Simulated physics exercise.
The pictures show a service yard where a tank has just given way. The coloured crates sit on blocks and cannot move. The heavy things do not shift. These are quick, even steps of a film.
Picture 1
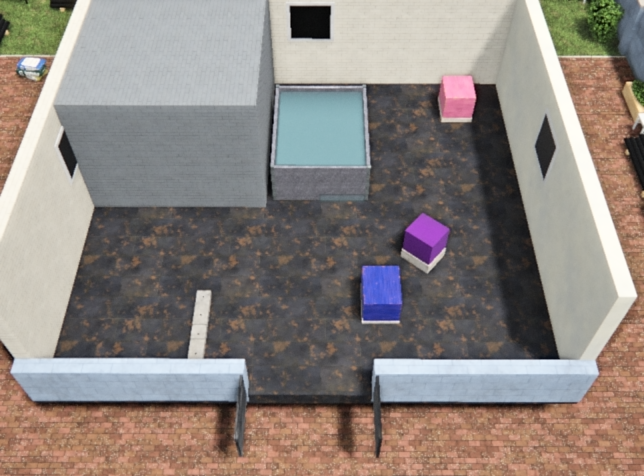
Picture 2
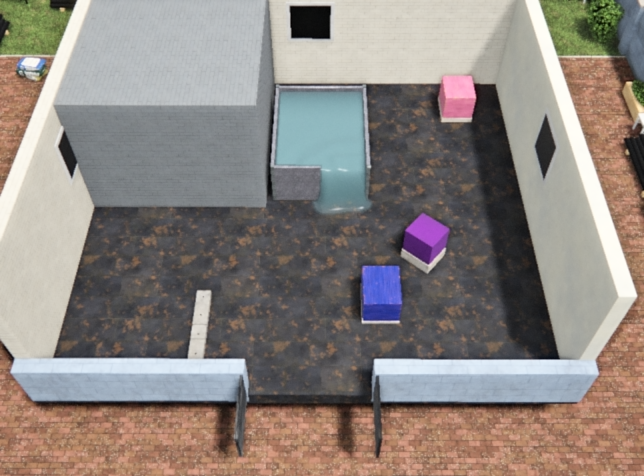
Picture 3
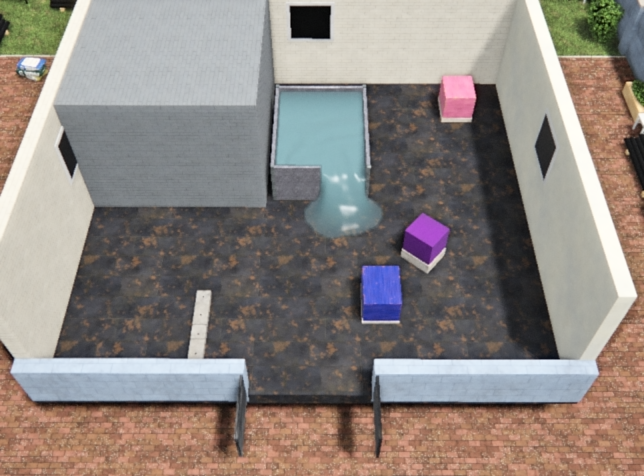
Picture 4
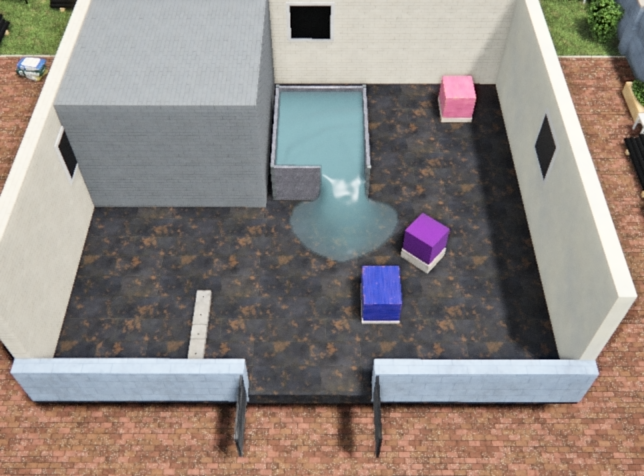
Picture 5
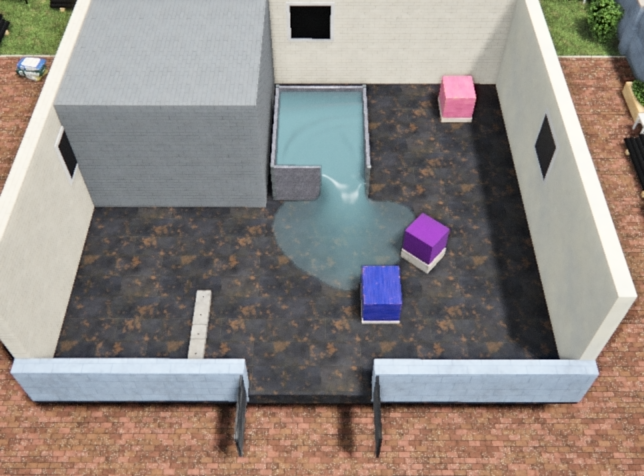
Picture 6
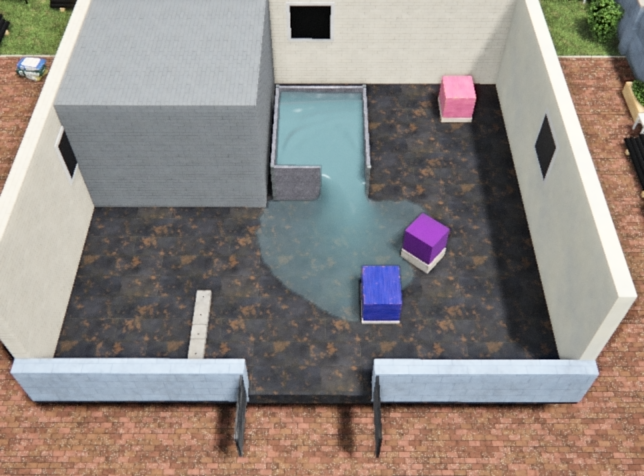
Water pours from a gap in the front of a grey open tank at the back of a dark-floored walled yard, seen from high above by a still camera. A large grey block stands left of the tank, a pink cube sits far right, and purple and blue cubes stand right of centre. The pale blue-green pool spreads forward and sideways, reaching the purple and blue cubes, which stay still.
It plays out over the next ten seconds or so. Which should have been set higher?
In the end: The blue crate is soaked; the purple crate is soaked; the pink crate keeps dry.
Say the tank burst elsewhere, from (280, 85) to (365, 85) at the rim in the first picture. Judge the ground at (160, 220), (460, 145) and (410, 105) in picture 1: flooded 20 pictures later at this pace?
In turn: Clear, awash, flooded.
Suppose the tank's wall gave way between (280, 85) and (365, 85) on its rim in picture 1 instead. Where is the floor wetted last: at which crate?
I say the one in blue.
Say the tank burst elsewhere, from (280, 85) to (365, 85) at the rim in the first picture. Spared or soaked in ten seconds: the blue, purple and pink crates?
The blue crate is wetted, the purple crate is spared, the pink crate ends up wet.
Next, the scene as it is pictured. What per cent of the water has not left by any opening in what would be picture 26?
Roughly 86 per cent.
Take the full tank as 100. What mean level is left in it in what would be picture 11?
Close to 70 %.
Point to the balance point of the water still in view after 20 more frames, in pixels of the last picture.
Around (343, 222).
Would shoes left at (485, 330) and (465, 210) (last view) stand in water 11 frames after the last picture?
In that order: Wet, wet.
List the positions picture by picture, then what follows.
The first picture shows the open tank at (321, 128) is whole and still.
In the second picture, water pours out at (343, 186) and has run to (318, 207).
In the third picture, water pours out at (343, 188) and has run to (327, 233).
In the fourth picture, the front is at (334, 256), out from the gap at (343, 189).
In the fifth picture, the front is at (354, 286), out from the gap at (343, 189).
In the sixth picture, the front is at (358, 317), out from the gap at (343, 189).
A moment on, water covers 30 % of the floor; the blue crate water round its plinth, the purple crate water round its plinth, the pink crate not reached.
Next, water covers 45 % of the floor; the blue crate water round its plinth, the purple crate water round its plinth, the pink crate not reached.
Then, water covers 50 % of the floor; the blue crate water round its plinth, the purple crate water round its plinth, the pink crate not reached.
Later, water covers 65 % of the floor; the blue crate water round its plinth, the purple crate water round its plinth, the pink crate water round its plinth.
In the end, water covers 90 % of the floor; the blue crate was topped, the purple crate was topped, the pink crate stayed above the water.
